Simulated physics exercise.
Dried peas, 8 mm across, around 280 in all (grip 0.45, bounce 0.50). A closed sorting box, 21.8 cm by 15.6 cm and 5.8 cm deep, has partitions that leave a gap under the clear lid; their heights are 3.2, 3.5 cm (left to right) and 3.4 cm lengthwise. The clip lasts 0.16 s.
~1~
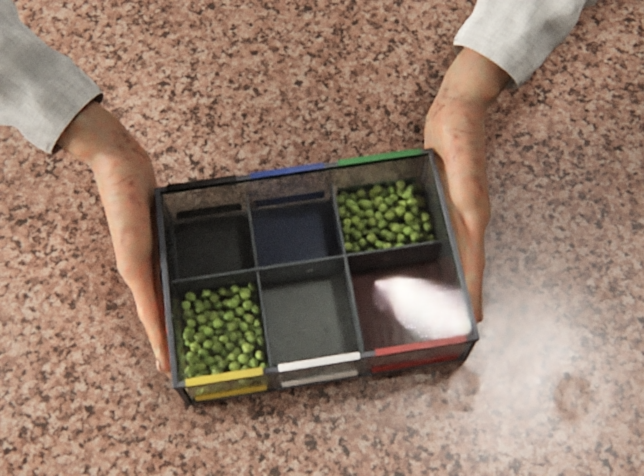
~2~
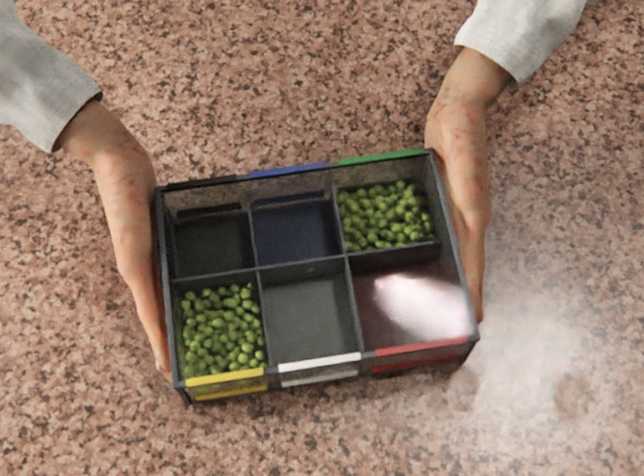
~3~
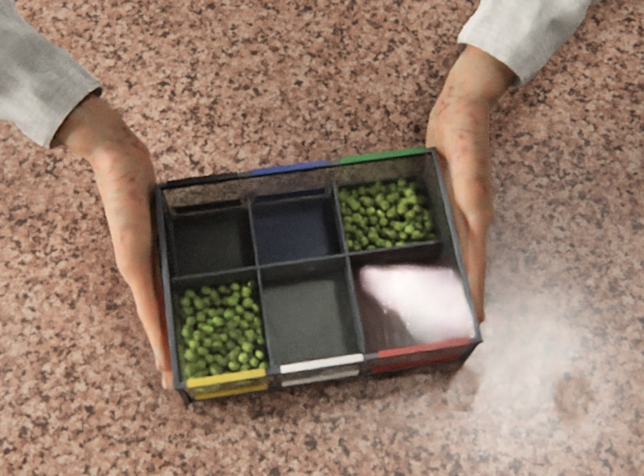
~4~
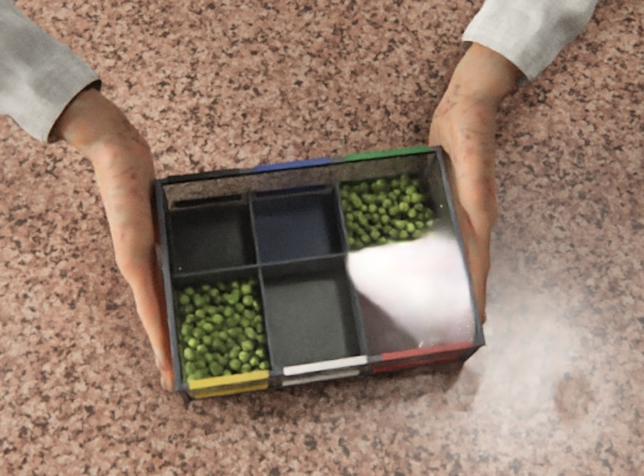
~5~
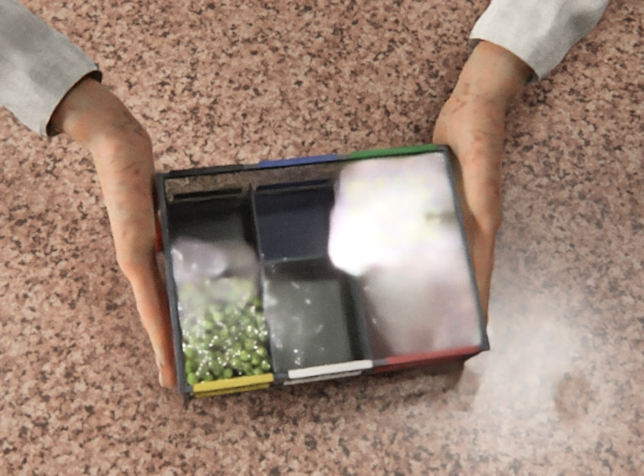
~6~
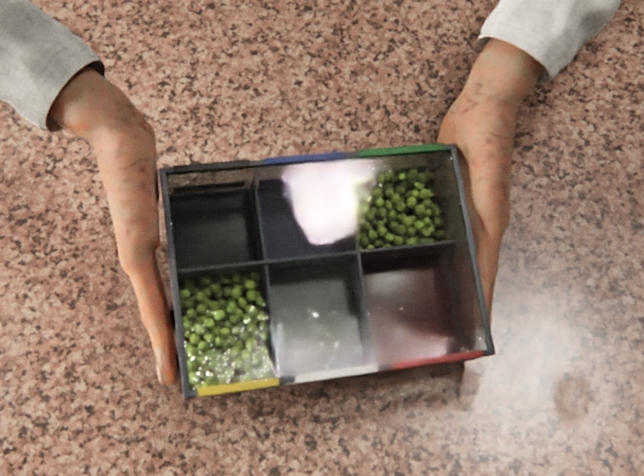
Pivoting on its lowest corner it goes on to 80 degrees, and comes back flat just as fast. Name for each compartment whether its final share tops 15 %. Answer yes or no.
Red compartment: Yes; blue compartment: No; green compartment: Yes; yellow compartment: Yes; white compartment: No; black compartment: No.
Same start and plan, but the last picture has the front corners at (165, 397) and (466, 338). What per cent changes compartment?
In that case some 35 per cent.
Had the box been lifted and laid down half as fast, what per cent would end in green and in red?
In that case green 40, red 20.
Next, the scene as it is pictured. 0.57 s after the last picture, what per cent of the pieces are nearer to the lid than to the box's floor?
Some 30 per cent.
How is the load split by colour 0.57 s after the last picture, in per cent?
Red 5; blue 0; green 50; yellow 40; white 0; black 0.
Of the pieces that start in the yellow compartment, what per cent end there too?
Roughly 70 per cent.
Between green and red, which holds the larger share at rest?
The green one has more.
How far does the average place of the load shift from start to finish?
About 4.0 cm.
Then, 0.57 s after the last picture, tilt 80 degrees; red 5 %, green 50 %, yellow 40 %.
Then, 0.94 s after the last picture, tilt 34 degrees; red 25 %, green 35 %, yellow 30 %, white 10 %.
Then, 1.40 s after the last picture, tilt 0 degrees; red 25 %, green 35 %, yellow 30 %, white 10 %.
In the end, red 25 %, blue 0 %, green 35 %, yellow 30 %, white 10 %, black 0 %.
